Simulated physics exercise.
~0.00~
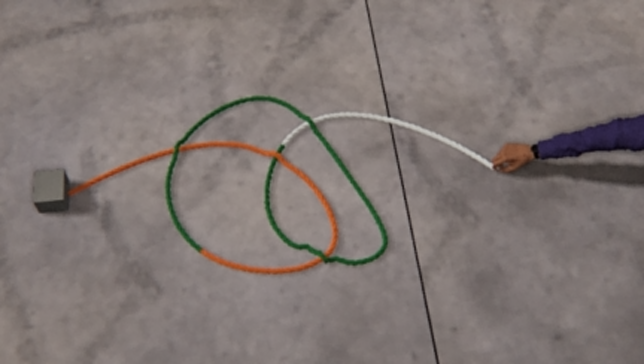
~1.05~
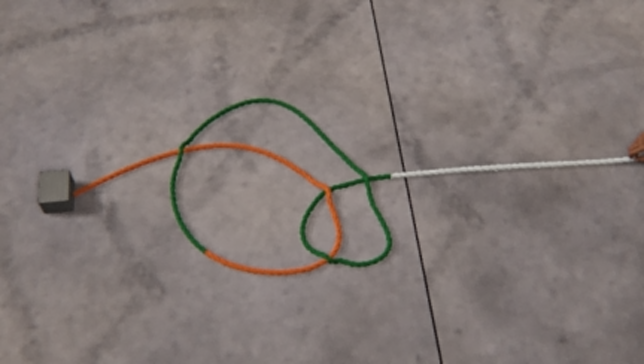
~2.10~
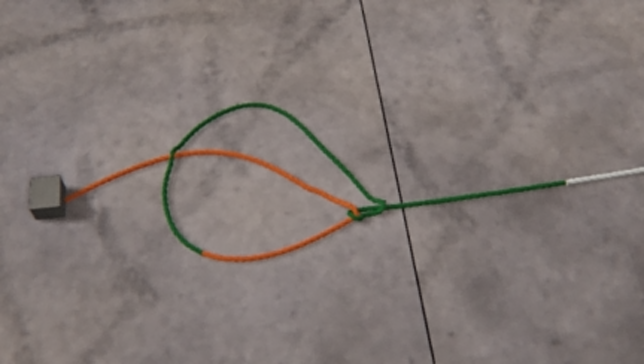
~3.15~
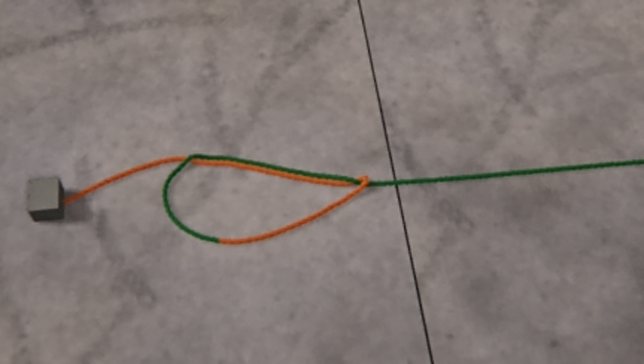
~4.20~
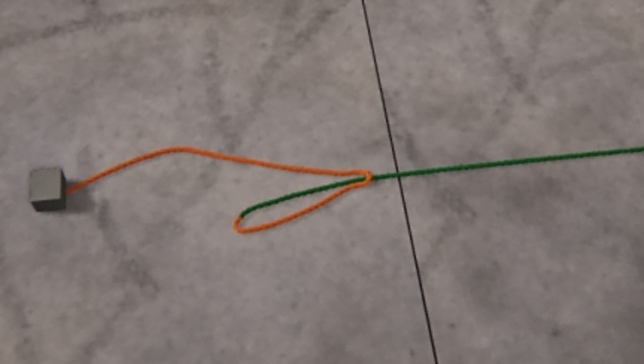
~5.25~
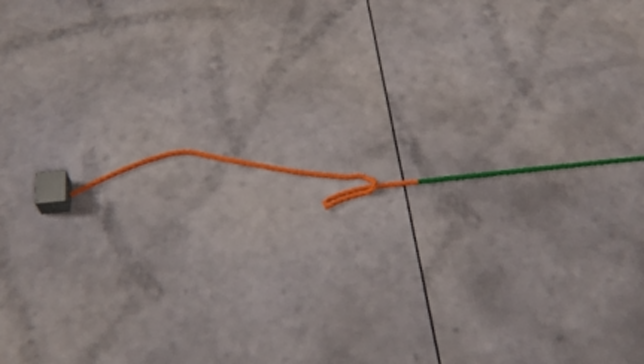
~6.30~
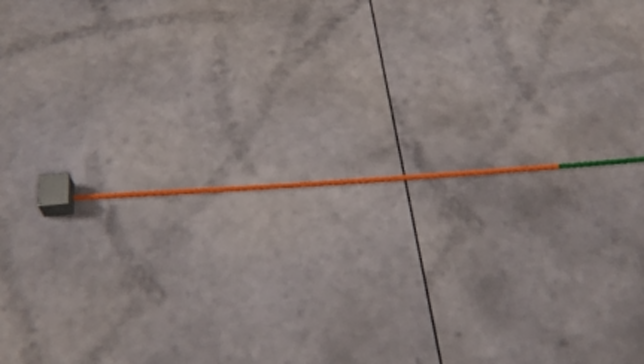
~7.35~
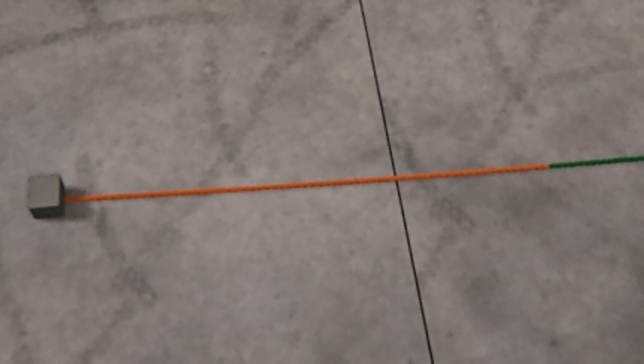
On a stained grey concrete floor, a hand pulled the white end of a looped orange, green and white rope off to the right while a small grey block held the left end, and the loops shrank and slipped free, leaving the rope straight.
